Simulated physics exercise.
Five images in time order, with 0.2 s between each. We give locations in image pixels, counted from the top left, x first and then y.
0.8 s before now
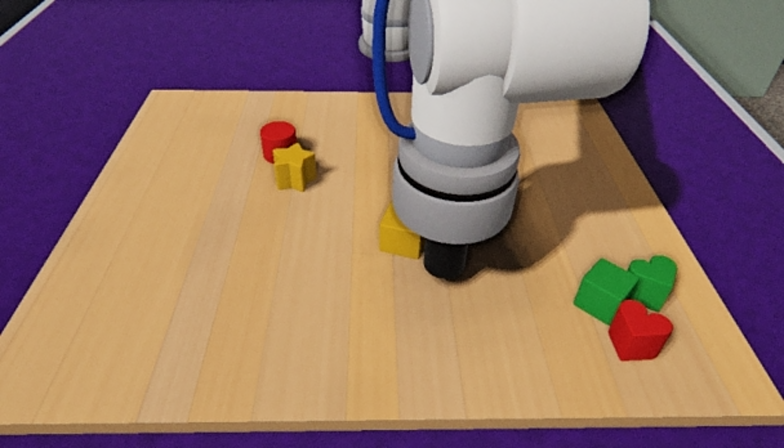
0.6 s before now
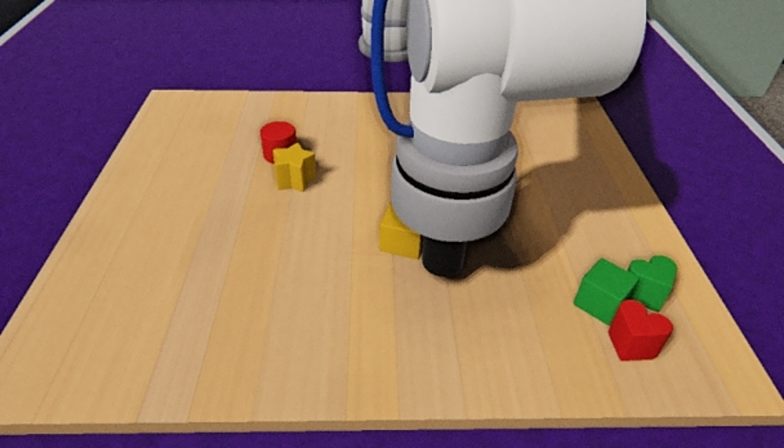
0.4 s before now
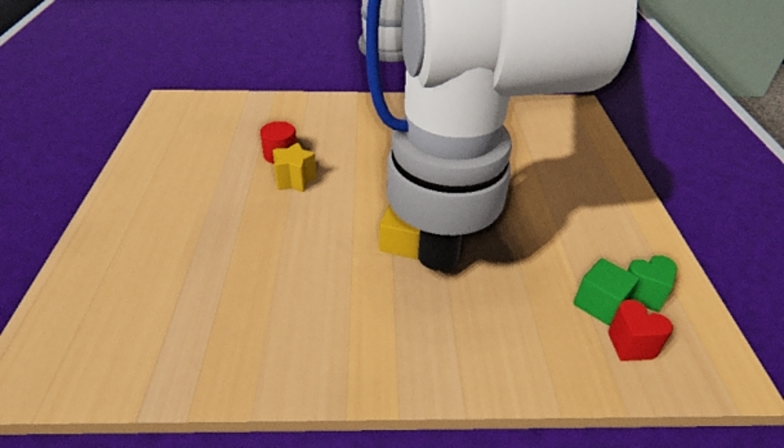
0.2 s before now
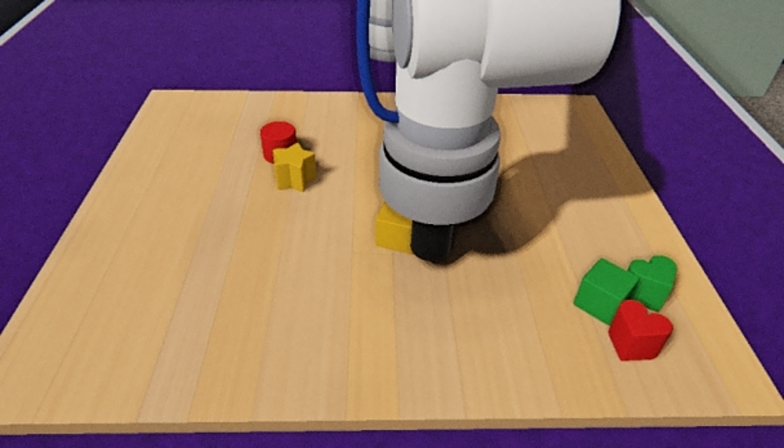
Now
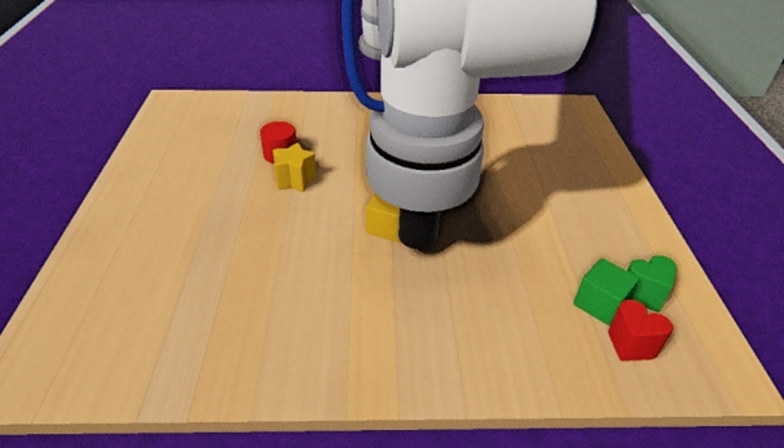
A white robot arm held its black rod against a yellow block on the wooden board, then slid slowly up and left, nudging the block slightly, while the other red, yellow and green blocks stayed still.
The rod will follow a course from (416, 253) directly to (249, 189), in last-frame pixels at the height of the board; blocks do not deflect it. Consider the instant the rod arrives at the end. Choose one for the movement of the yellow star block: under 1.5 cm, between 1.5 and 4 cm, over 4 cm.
The shift is below 1.5 cm.
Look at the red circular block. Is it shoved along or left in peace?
Still in place.
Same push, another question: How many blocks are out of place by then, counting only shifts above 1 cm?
Once the path ends, one block will have shifted.
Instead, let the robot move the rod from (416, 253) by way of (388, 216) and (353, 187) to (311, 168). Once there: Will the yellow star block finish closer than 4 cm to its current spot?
Final answer: Yes.
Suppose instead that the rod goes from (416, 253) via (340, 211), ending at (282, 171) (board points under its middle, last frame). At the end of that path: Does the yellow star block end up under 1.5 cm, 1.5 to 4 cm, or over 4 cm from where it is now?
It goes a long way, over 4 cm.
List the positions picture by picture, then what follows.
In the first frame, rod's lower end (444, 265); red circular block (278, 130); yellow star block (292, 155); yellow square block partly hidden.
In the second frame, rod (442, 263); blocks still.
In the third frame, rod (438, 257); blocks still.
In the fourth frame, rod (430, 248); yellow square block partly hidden.
In the fifth frame, rod (418, 236); red circular block (278, 130); yellow star block (292, 155); yellow square block partly hidden.
On the path given first. One third of the way, rod (355, 214); yellow square block (368, 181), turned 85° clockwise.
Two thirds of the way, rod (298, 193); yellow square block (366, 179), turned 95° clockwise.
At the end, rod (246, 173); red circular block still; yellow star block (289, 153), turned 25° clockwise; yellow square block (366, 179), turned 95° clockwise.
